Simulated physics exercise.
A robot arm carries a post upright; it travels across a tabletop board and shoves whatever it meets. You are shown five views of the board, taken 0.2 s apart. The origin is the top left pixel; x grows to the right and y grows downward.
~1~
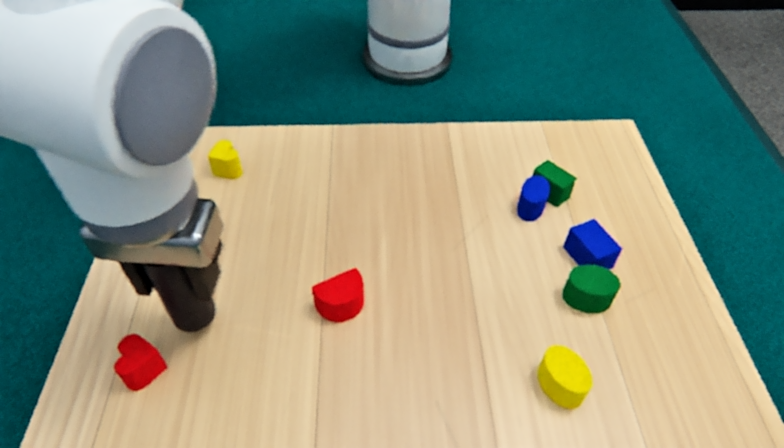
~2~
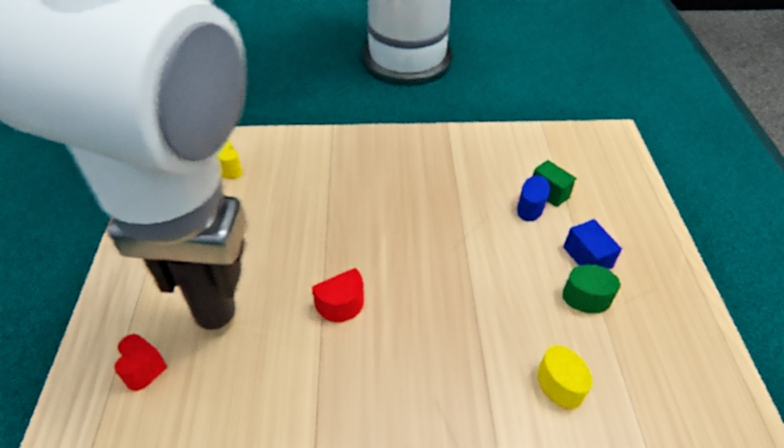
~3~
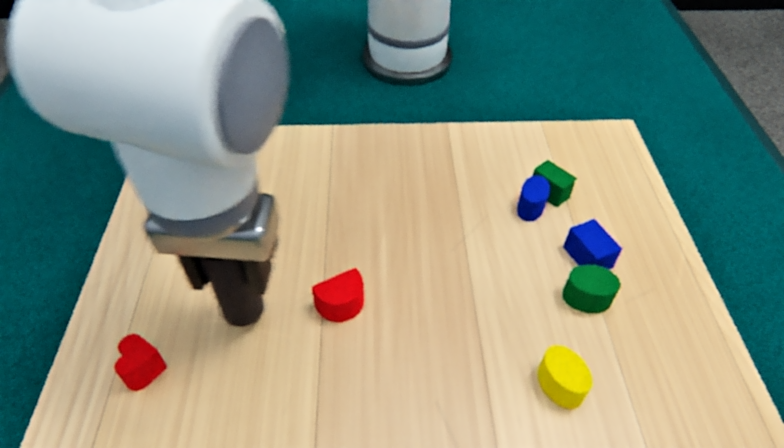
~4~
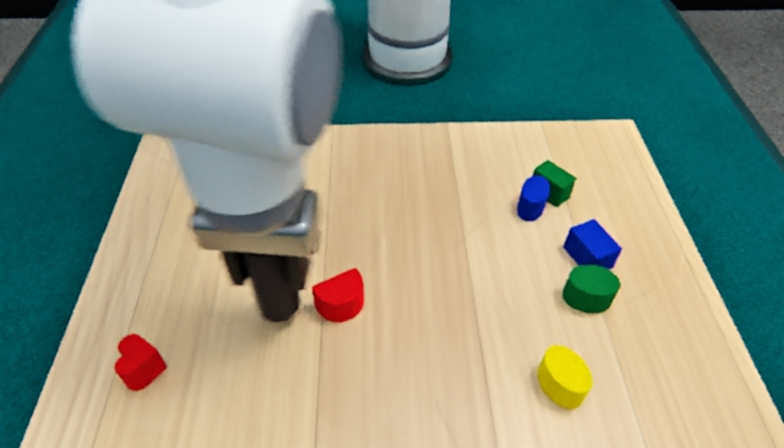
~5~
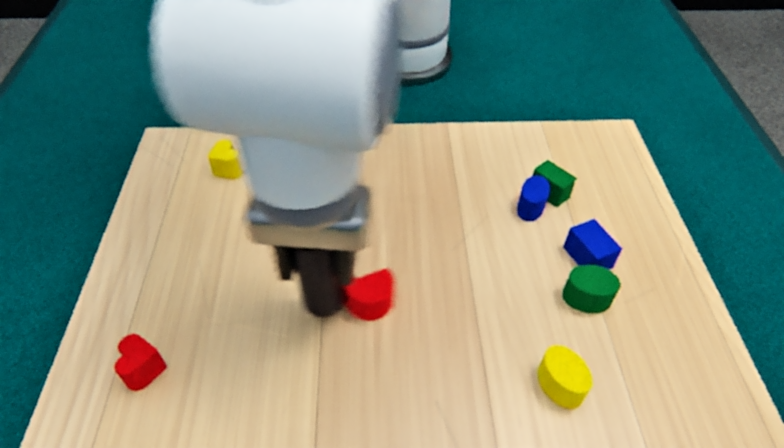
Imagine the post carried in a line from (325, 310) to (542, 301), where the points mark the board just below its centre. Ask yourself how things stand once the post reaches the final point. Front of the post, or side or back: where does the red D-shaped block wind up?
In front, I predict.
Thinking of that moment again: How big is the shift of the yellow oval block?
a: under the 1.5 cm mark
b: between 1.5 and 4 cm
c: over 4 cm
Letter a.
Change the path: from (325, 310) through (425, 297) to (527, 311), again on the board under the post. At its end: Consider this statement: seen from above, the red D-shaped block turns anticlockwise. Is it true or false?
This is false.
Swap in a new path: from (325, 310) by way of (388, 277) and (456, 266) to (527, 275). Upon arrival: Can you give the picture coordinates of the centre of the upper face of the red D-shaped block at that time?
For the centre of its top, I'd go with (441, 282).
On the path given first. One third of the way, post at (399, 297); red D-shaped block at (447, 287).
Two thirds of the way, post at (474, 294); red D-shaped block at (523, 291), turned 35° clockwise.
At the end, post at (546, 291); red D-shaped block at (590, 305), turned 85° clockwise; yellow oval block not moved; green oval block at (611, 277), turned 25° anticlockwise; blue oblong not moved.
